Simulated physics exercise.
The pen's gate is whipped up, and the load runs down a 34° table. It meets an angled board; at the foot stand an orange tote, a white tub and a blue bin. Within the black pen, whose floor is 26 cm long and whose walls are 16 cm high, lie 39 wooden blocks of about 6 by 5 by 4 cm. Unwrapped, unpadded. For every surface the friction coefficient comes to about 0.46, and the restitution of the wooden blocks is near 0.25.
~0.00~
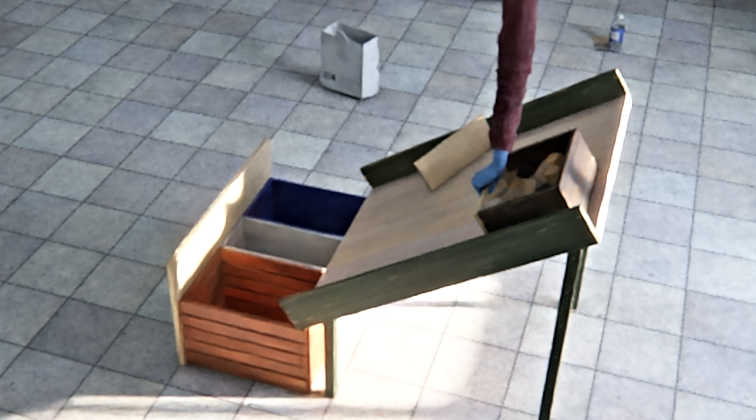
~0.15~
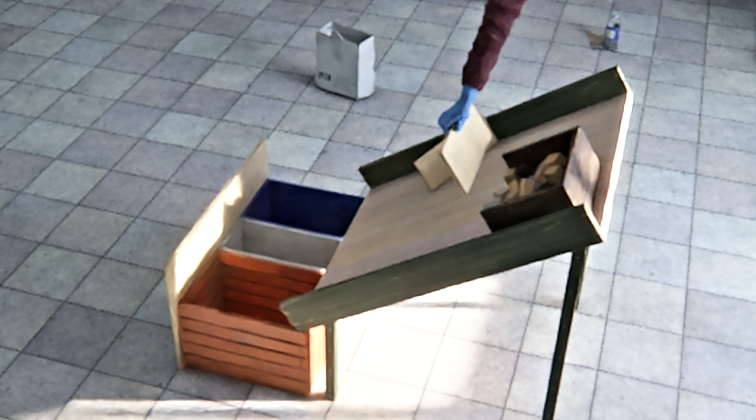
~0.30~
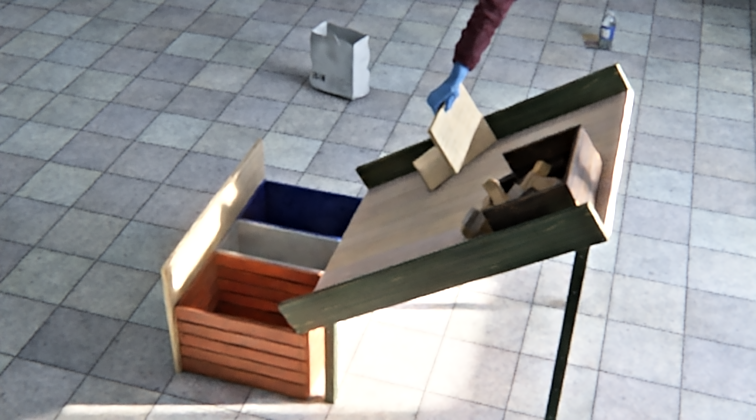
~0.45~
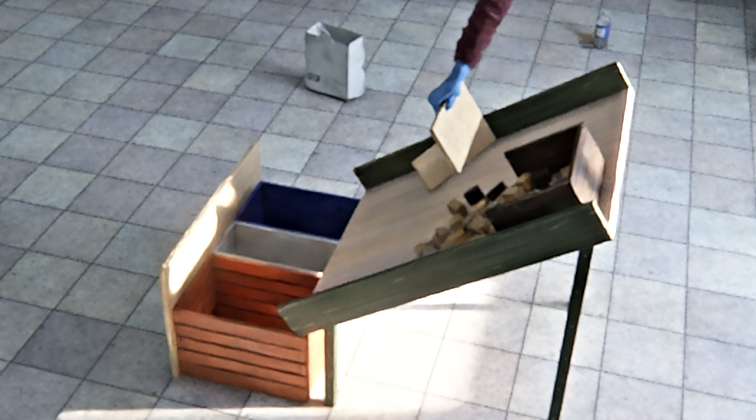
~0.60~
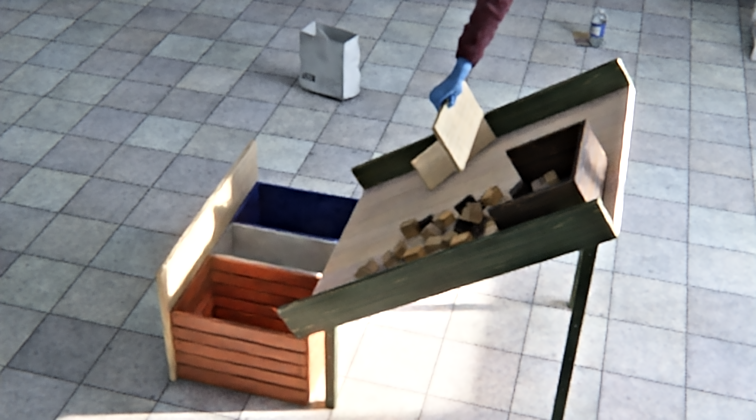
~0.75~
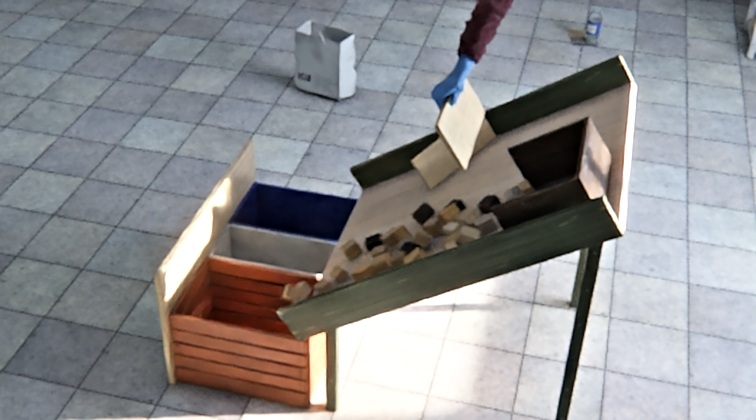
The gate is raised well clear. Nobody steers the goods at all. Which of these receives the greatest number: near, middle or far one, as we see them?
Most likely the forward one gets the most.
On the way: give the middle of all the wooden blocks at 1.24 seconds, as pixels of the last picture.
Somewhere around (252, 329) in pixels.
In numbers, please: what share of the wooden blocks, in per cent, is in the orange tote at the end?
Roughly 85 percent.
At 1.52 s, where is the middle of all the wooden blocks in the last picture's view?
About (231, 338).
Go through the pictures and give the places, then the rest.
In the first picture (we follow the rim corner now nearest the camera; the camera moves round a little), black pen at (555, 187); orange tote at (303, 330); nothing out yet.
Black pen at (559, 185), in the second picture.
Black pen at (562, 184); 11 out, the lowest block at (472, 229), in the third picture.
Black pen at (566, 182); 23 out, the lowest block at (428, 246), in the fourth picture.
Black pen at (570, 180); 34 out, the lowest block at (368, 268), in the fifth picture.
Black pen at (575, 178); orange tote at (302, 340); 38 out, the lowest block at (301, 292), in the sixth picture.
After 0.87 s, 5 in the orange tote, 32 on the slope and 2 in the air.
After 1.03 s, 14 in the orange tote, 3 in the white tub, 18 on the slope and 4 in the air.
After 1.24 s, 27 in the orange tote, 6 in the white tub, 3 on the slope and 3 in the air.
Outcome (at 1.52 s), 33 in the orange tote and 6 in the white tub.
